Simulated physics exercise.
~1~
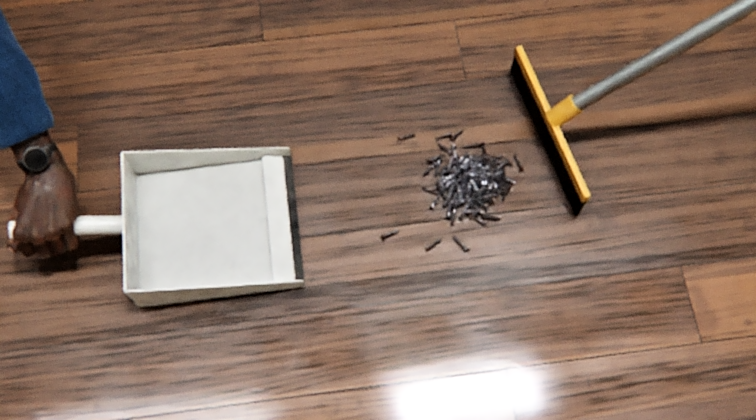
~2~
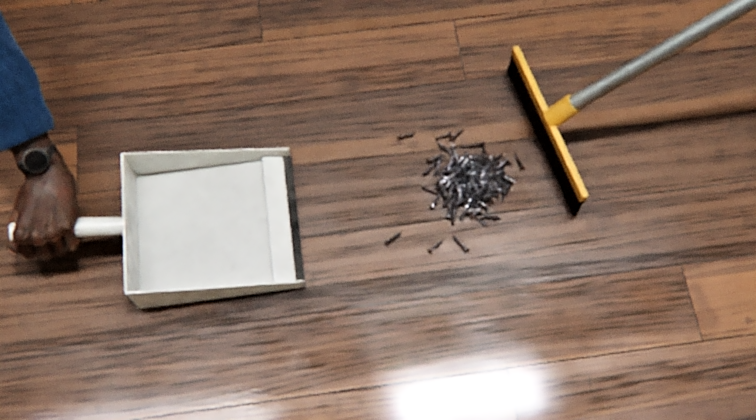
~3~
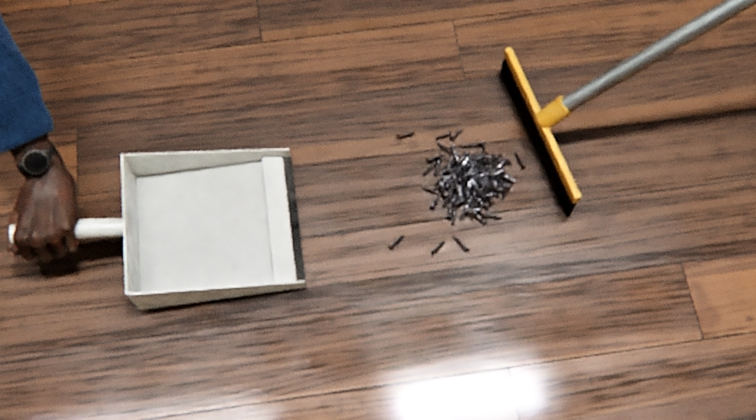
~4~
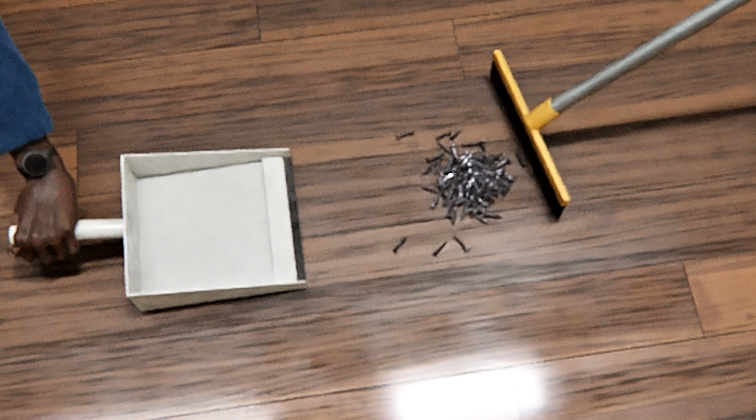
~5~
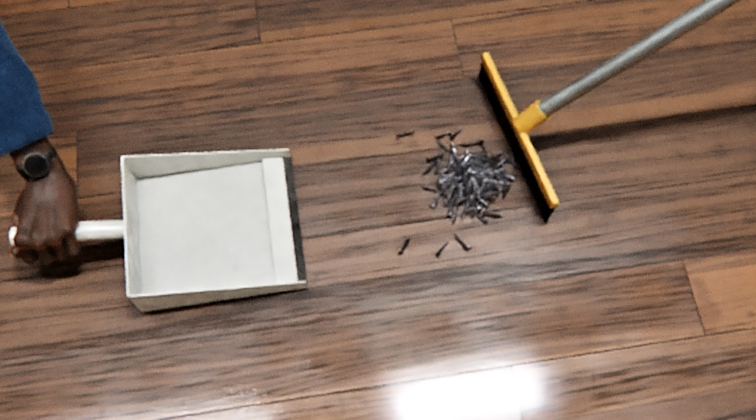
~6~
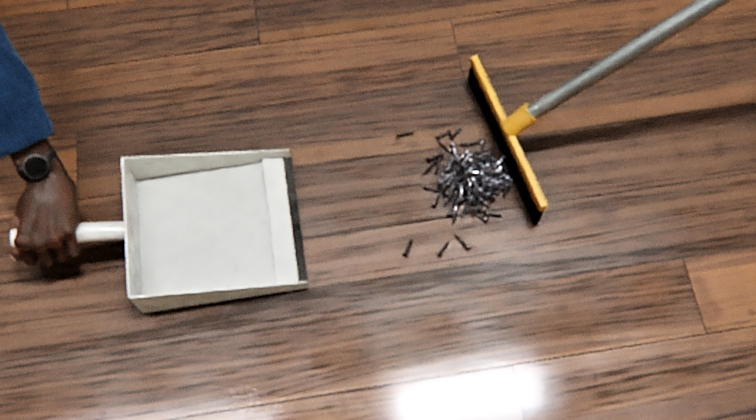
Yellow-framed squeegee sliding slowly left to the edge of a small pile of screws while a hand holds a white dustpan.
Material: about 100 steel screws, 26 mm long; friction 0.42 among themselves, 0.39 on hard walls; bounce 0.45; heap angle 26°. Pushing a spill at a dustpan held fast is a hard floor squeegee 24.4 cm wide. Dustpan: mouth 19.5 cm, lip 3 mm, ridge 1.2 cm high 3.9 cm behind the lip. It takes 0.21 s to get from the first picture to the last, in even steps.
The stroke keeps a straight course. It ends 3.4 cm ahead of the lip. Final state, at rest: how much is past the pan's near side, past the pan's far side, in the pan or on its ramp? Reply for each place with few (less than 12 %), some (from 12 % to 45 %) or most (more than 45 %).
Near side - few; far side - few; pan - few.
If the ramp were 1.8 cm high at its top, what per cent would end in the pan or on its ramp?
In that case roughly 0 percent.
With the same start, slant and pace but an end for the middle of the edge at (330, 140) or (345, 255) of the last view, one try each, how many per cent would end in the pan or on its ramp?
Some 0 in a hundred and 5 in a hundred.
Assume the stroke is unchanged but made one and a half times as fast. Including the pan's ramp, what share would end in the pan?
Share: Close to 5 %.
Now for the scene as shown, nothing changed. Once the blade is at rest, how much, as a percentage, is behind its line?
Some 0 percent of it.
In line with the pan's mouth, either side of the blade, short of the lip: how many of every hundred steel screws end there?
Roughly 95 in a hundred.
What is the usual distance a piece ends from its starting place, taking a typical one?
That distance is close to 22 cm.
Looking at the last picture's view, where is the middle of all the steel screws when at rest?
Roughly pixel (325, 229).
Then, 0.30 s after the last picture, middle of the blade 18 cm from the lip; 0 % over the lip, far side 0 %, near side 0 %.
Then, 0.50 s after the last picture, middle of the blade 10 cm from the lip; 0 % over the lip, far side 0 %, near side 5 %.
Then, 0.82 s after the last picture, middle of the blade 6 cm from the lip; 0 % over the lip, far side 0 %, near side 5 %.
In the end, near side 5 %, far side 0 %, pan 0 %, in front of the lip or behind the blade 95 %.
